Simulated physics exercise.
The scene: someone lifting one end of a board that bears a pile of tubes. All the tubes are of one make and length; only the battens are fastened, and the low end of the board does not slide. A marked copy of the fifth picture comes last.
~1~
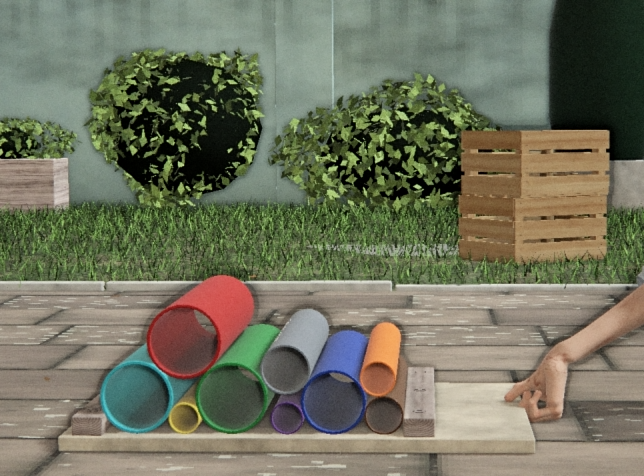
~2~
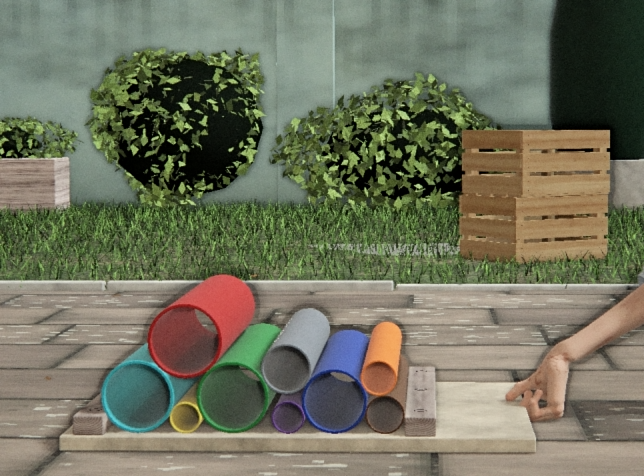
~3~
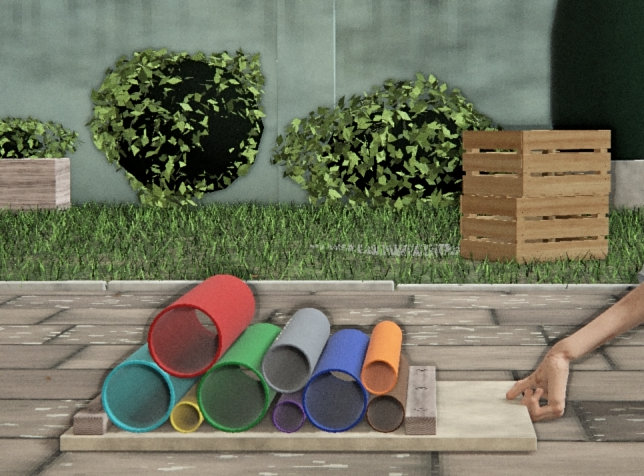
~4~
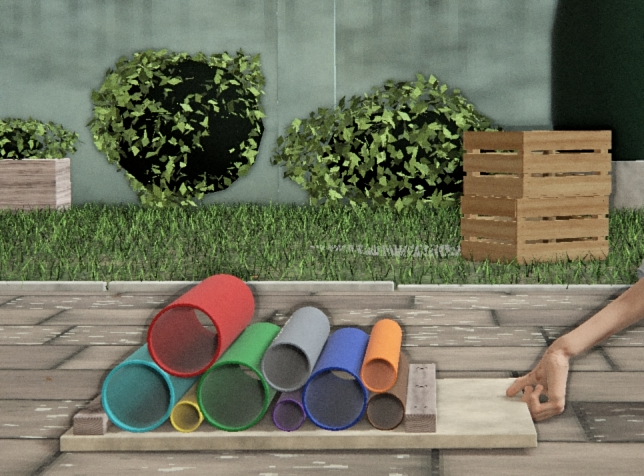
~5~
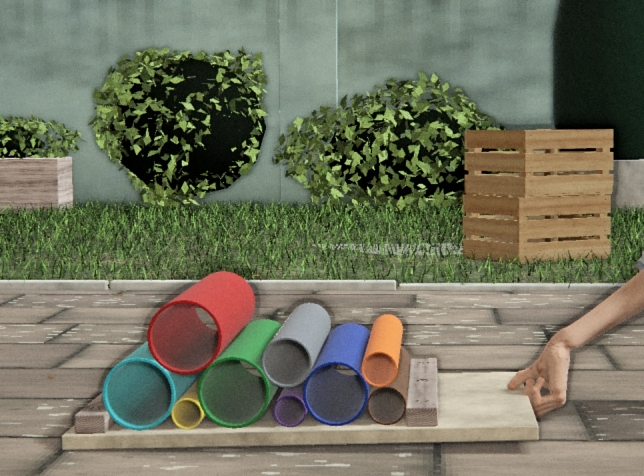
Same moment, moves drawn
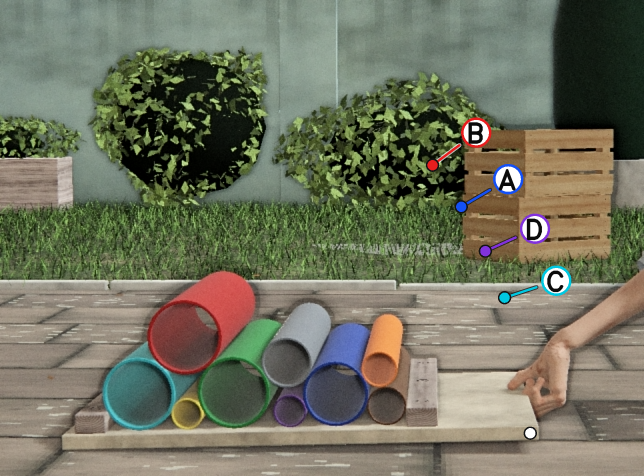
A hand at right slightly lifting one end of a board bearing stacked colourful tubes between wooden battens on a paved patio.
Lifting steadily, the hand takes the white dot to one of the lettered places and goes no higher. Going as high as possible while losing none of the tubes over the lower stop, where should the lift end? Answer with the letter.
B is the limit.
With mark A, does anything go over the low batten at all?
No.
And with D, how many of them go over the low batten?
At D the number is none.
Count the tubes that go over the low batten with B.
With B, none.
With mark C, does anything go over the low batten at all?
No, at C.
On the marked copy, A at (461, 207); B at (432, 165); C at (504, 298); D at (485, 251); the white dot at (530, 433).
Following B. Soon after the start, board at 20°.
Later, board at 37°.
In the end, board at 37°, none over the low batten.
As for the rest, A none over the low batten; C none over the low batten; D none over the low batten.
